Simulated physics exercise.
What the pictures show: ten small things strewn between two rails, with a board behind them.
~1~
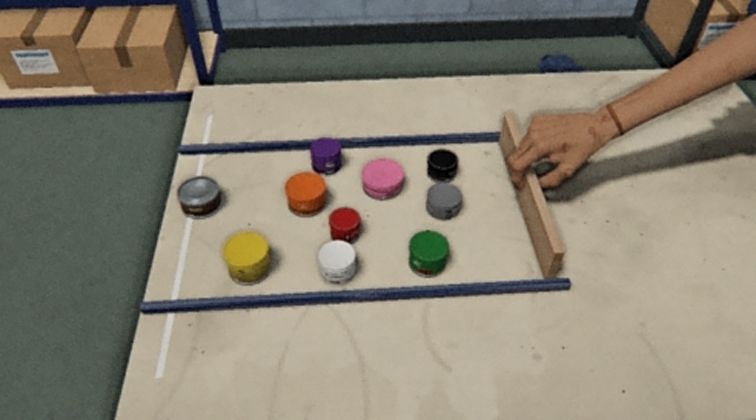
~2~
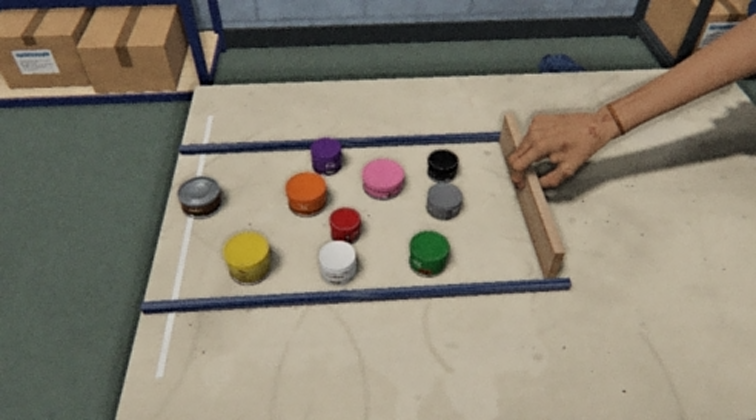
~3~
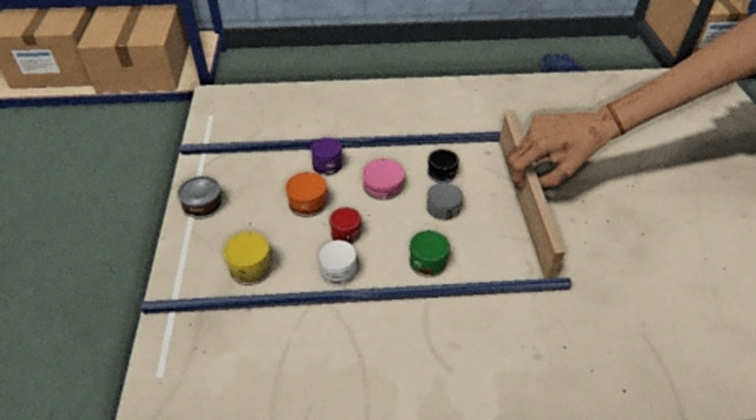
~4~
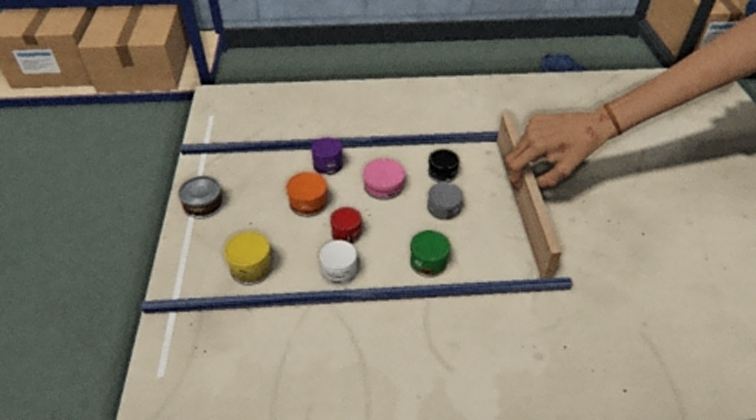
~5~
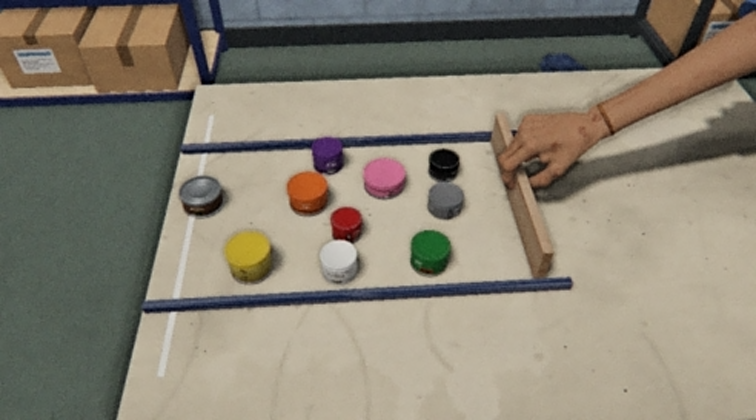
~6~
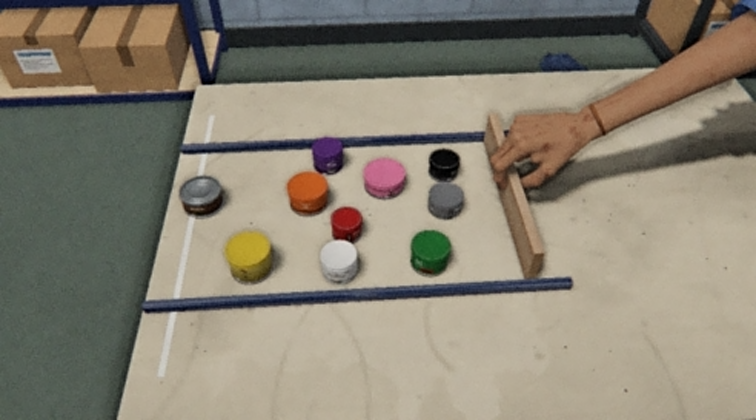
A hand held a wooden board upright at the right of ten small, colourful round pots between two blue rails, then slid it slightly left, while the pots stayed still.
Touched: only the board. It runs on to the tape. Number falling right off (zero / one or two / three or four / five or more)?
I expect at least five pieces to go over the edge.
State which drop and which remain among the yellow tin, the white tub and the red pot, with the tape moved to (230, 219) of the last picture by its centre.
Going in order, the yellow tin keeps its spot, then the white tub keeps its spot, then the red pot keeps its spot.
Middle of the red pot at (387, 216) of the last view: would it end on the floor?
From that start, the object then is safe.
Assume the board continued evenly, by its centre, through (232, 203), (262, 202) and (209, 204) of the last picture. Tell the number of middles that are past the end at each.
Going through the three places, I get 1, 0 and 4.
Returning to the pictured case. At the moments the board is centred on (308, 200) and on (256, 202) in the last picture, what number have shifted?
Tally: 9; 10.
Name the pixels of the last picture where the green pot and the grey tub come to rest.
Final spots - green pot (157, 271), grey tub (171, 219).
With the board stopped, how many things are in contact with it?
The count in contact is 4.
A little later, none off yet; brown tin at rest near (202, 197); yellow tin at rest near (250, 258); orange tin at rest near (308, 194).
Next, none off yet; brown tin at rest near (202, 197); yellow tin shifted about its own width near (220, 251); orange tin shifted well along near (234, 214).
When it is over, the number that fall off is five or more; down, pink pot, white tub, purple tub, orange tin, yellow tin and brown tin.
